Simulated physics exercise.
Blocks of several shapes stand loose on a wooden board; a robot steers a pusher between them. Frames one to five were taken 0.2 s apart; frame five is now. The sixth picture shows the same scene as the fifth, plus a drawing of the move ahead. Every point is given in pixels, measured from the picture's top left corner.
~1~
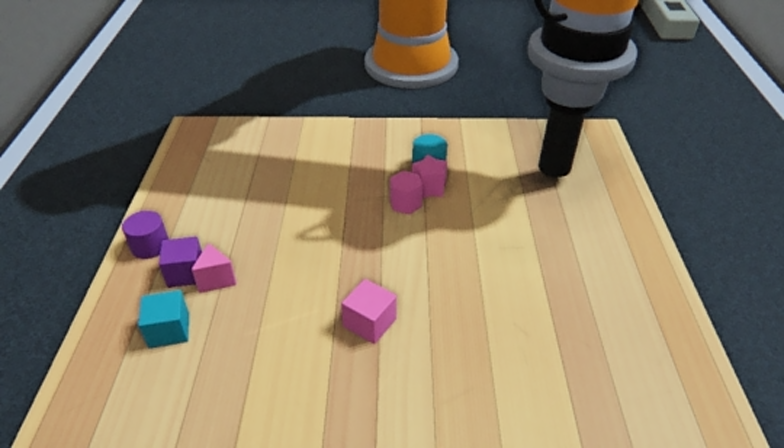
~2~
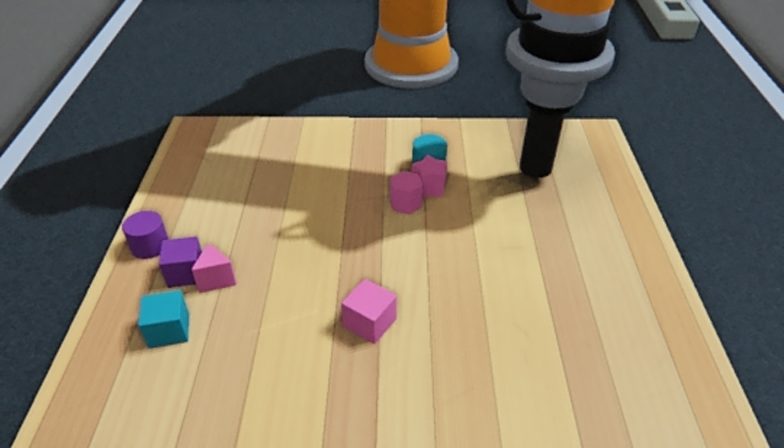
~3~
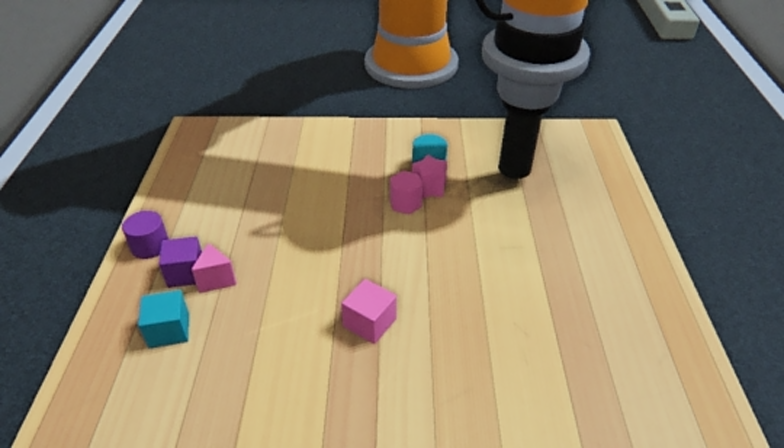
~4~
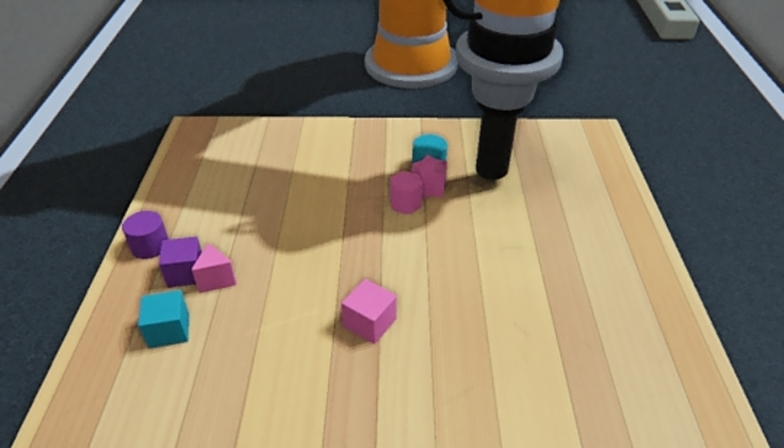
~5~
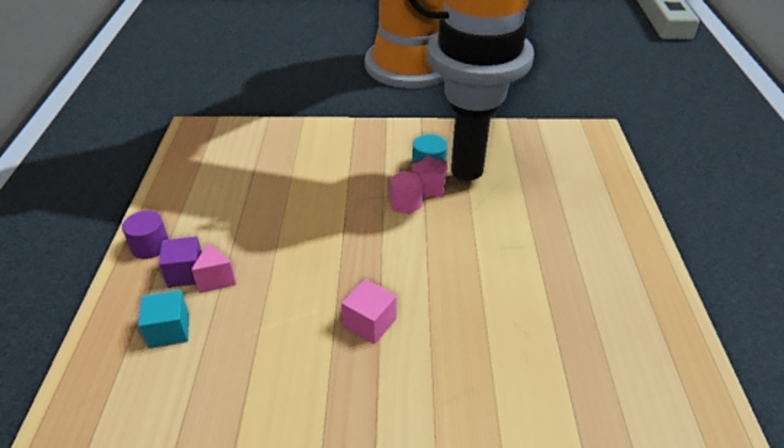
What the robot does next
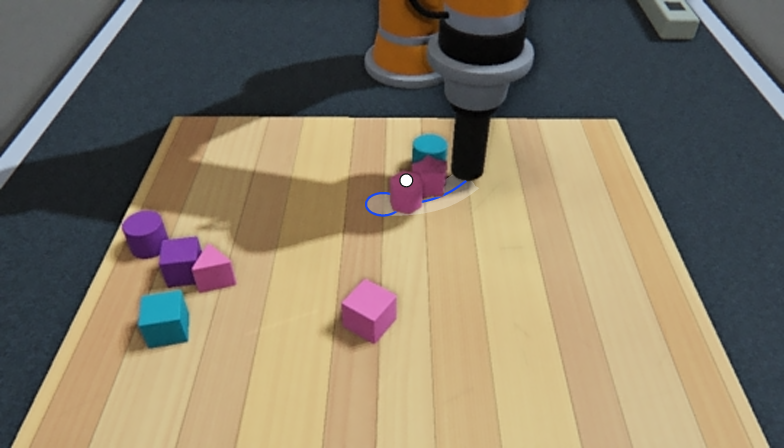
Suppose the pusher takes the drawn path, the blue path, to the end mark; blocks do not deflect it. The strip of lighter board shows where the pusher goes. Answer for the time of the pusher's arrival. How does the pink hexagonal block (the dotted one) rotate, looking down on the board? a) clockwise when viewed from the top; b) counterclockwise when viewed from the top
Answer: B.
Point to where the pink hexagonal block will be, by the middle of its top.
I'd guess (354, 192).
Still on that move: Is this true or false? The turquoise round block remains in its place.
True
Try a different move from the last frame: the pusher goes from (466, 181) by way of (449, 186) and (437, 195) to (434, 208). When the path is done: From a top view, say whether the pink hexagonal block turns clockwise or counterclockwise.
The turn is anti-clockwise.
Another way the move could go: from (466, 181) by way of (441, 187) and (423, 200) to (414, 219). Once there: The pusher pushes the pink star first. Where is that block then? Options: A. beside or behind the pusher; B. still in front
A - beside or behind the pusher.
Drawn move, from (466, 181) via (444, 195) and (416, 203), ending at (383, 204); the dot is on the pink hexagonal block.
The first path, step by step. One third of the way, pusher (445, 185); pink hexagonal block (394, 183), turned 20° anticlockwise; pink star (415, 167).
Two thirds of the way, pusher (416, 192); pink hexagonal block (384, 185), turned 50° anticlockwise; pink star (395, 166), turned 35° clockwise.
At the end, pusher (383, 194); pink hexagonal block (354, 192), turned 85° anticlockwise; turquoise round block still; pink star (381, 162), turned 75° clockwise.
